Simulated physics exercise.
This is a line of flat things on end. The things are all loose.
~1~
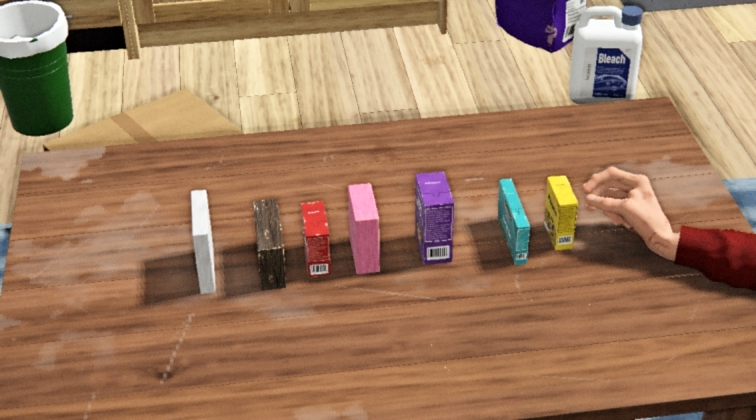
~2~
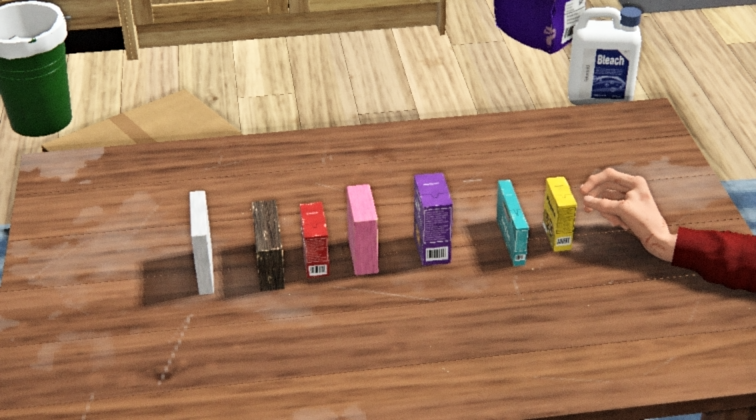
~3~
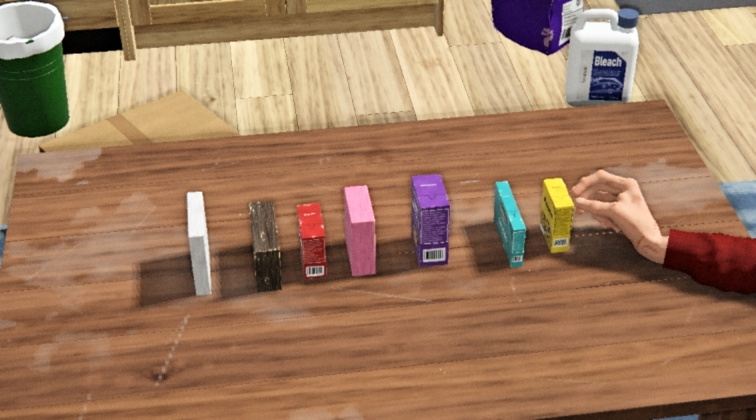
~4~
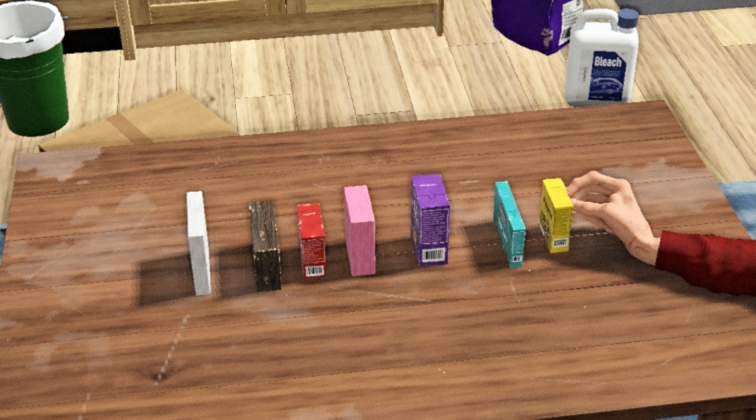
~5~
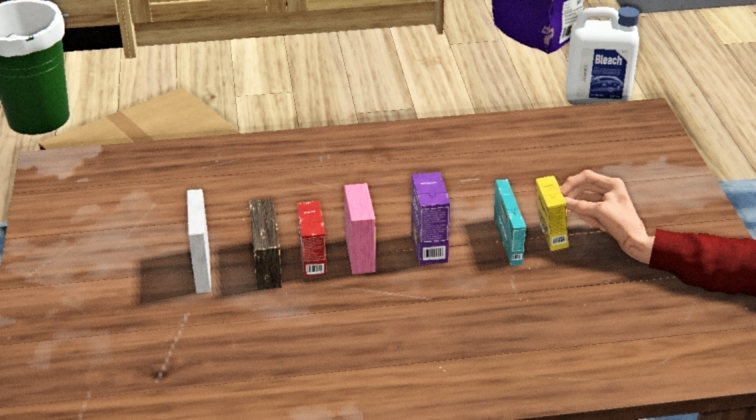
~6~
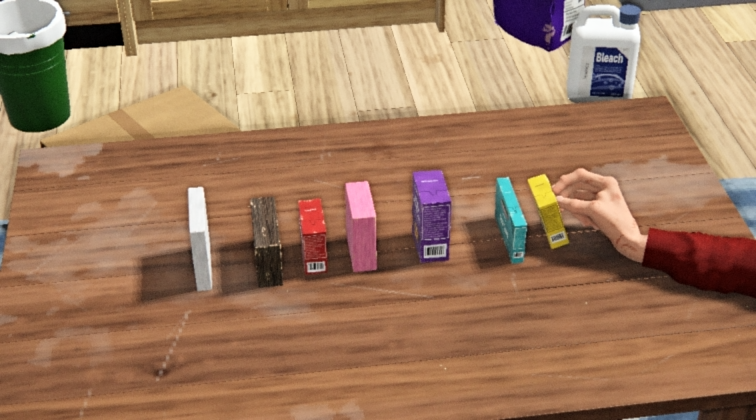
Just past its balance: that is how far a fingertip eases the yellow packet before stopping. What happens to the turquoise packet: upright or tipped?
Keels over.
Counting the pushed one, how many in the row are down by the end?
2.
Then, 0.20 s later than the last frame, yellow packet 49° over; turquoise packet tilted by 18° near (502, 220).
Then, 0.30 s later than the last frame, yellow packet 74° over; turquoise packet on its side near (477, 238).
Then, 0.40 s later than the last frame, yellow packet 74° over; turquoise packet on its side near (475, 237).
When it is over, lying over on the table, turquoise packet; the other 4 as before. End places, in pixels of the last picture, turquoise packet near (475, 237).
